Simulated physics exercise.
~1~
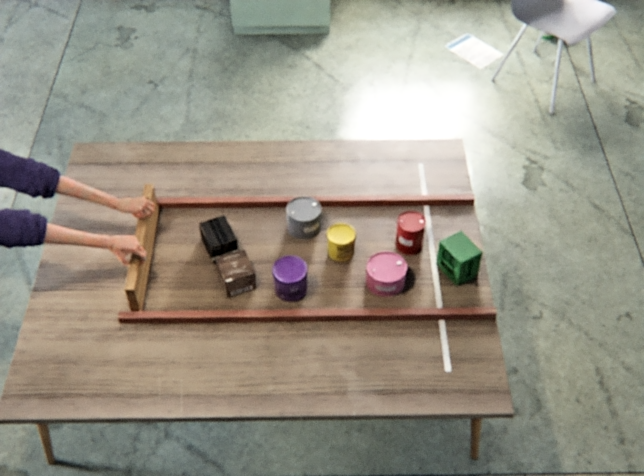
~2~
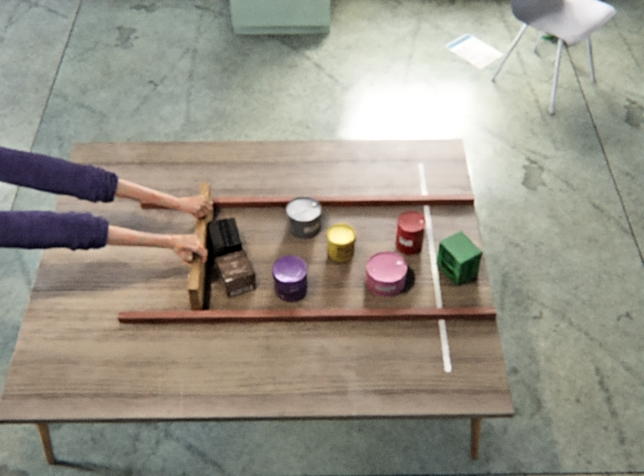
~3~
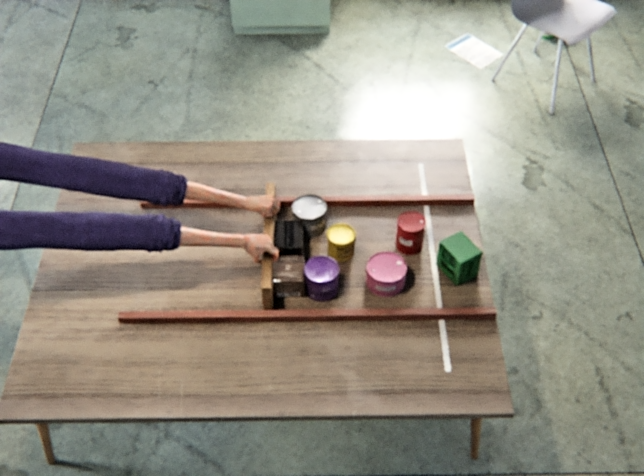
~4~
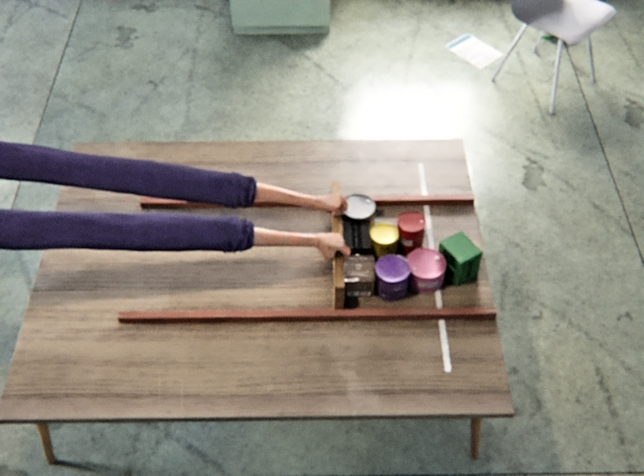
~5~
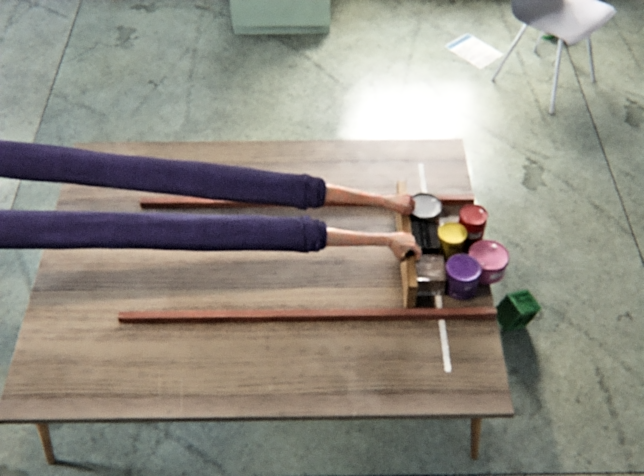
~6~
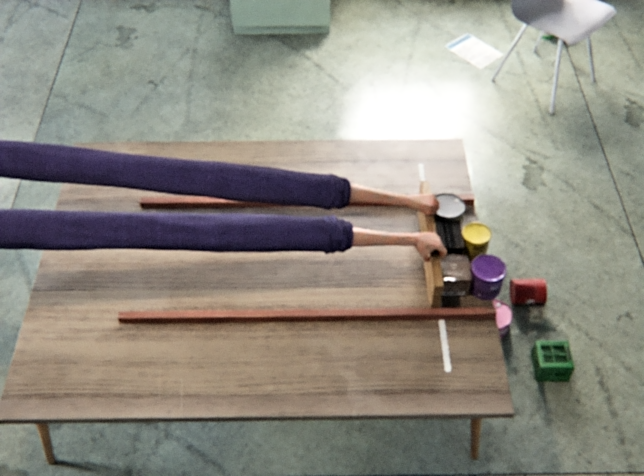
We see two hands push an upright plank rightward between two red rails on a wooden table, gathering boxes and round canisters ahead of it, until it reaches the pale tape and the green crate, red canister and pink canister have dropped off the right edge.
